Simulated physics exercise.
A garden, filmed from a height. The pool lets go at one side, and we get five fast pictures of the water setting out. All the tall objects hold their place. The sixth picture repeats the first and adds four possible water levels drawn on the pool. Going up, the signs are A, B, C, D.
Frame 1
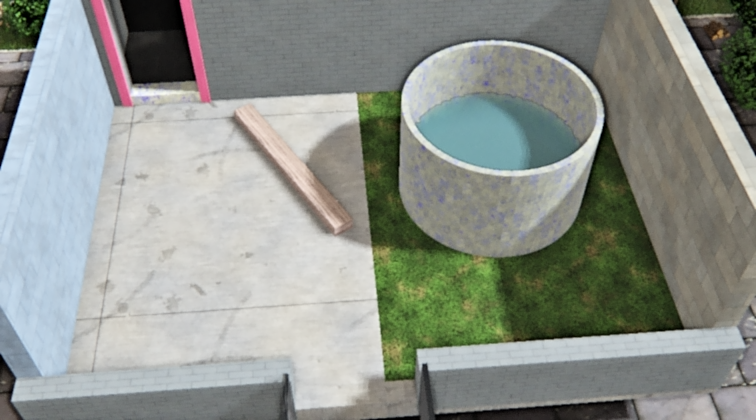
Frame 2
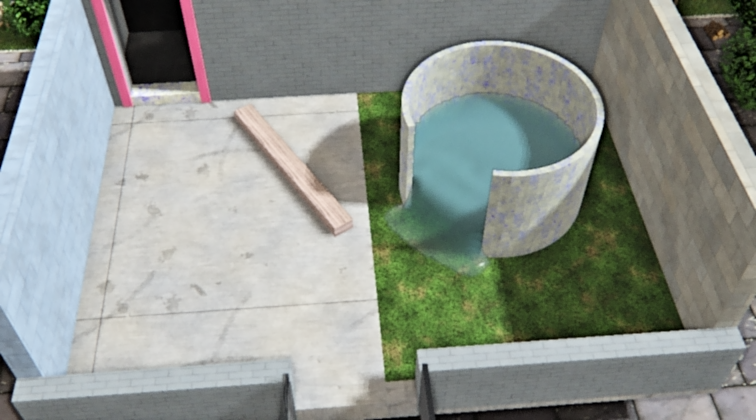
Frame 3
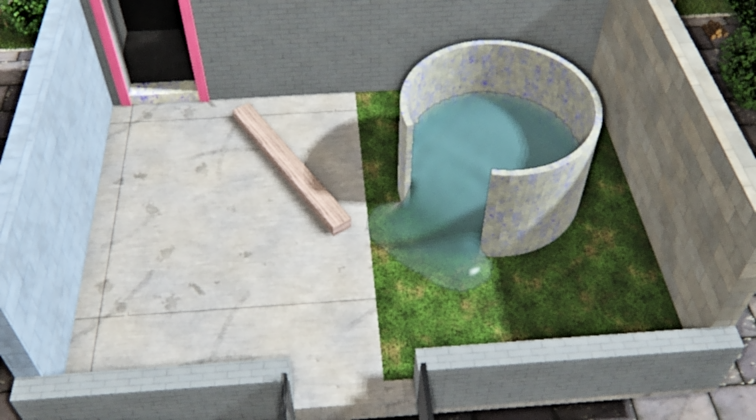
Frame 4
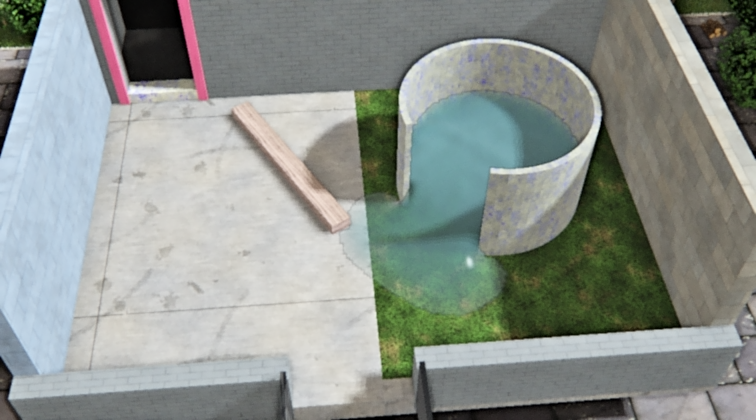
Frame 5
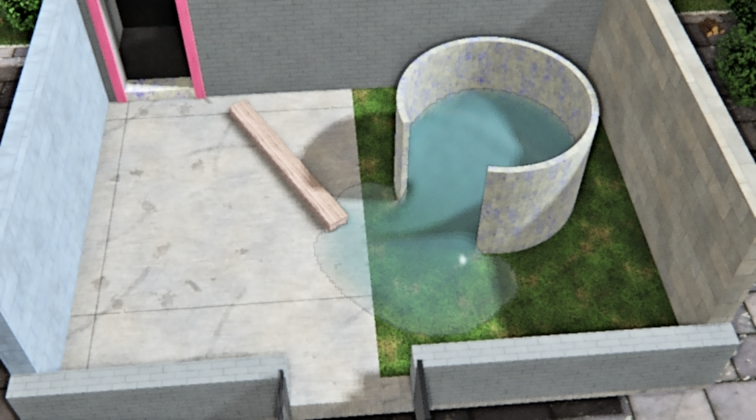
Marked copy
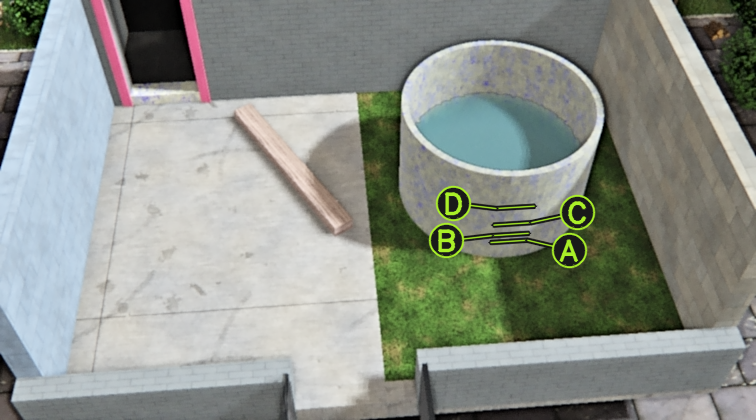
In a walled yard, a round pool's front opens and water spreads across the grass onto paving.
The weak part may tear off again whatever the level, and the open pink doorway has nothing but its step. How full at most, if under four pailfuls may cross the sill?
Choose D.
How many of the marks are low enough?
All four.
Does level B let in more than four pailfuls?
No, that is safe.
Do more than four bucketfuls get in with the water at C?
No.
On the marked copy, A at (508, 241); B at (510, 234); C at (512, 223); D at (515, 207); from the bottom up A, B, C, D.
With A, nothing gets over.
With B, nothing gets over.
With C, nothing gets over.
With D, a bucket or two gets in.
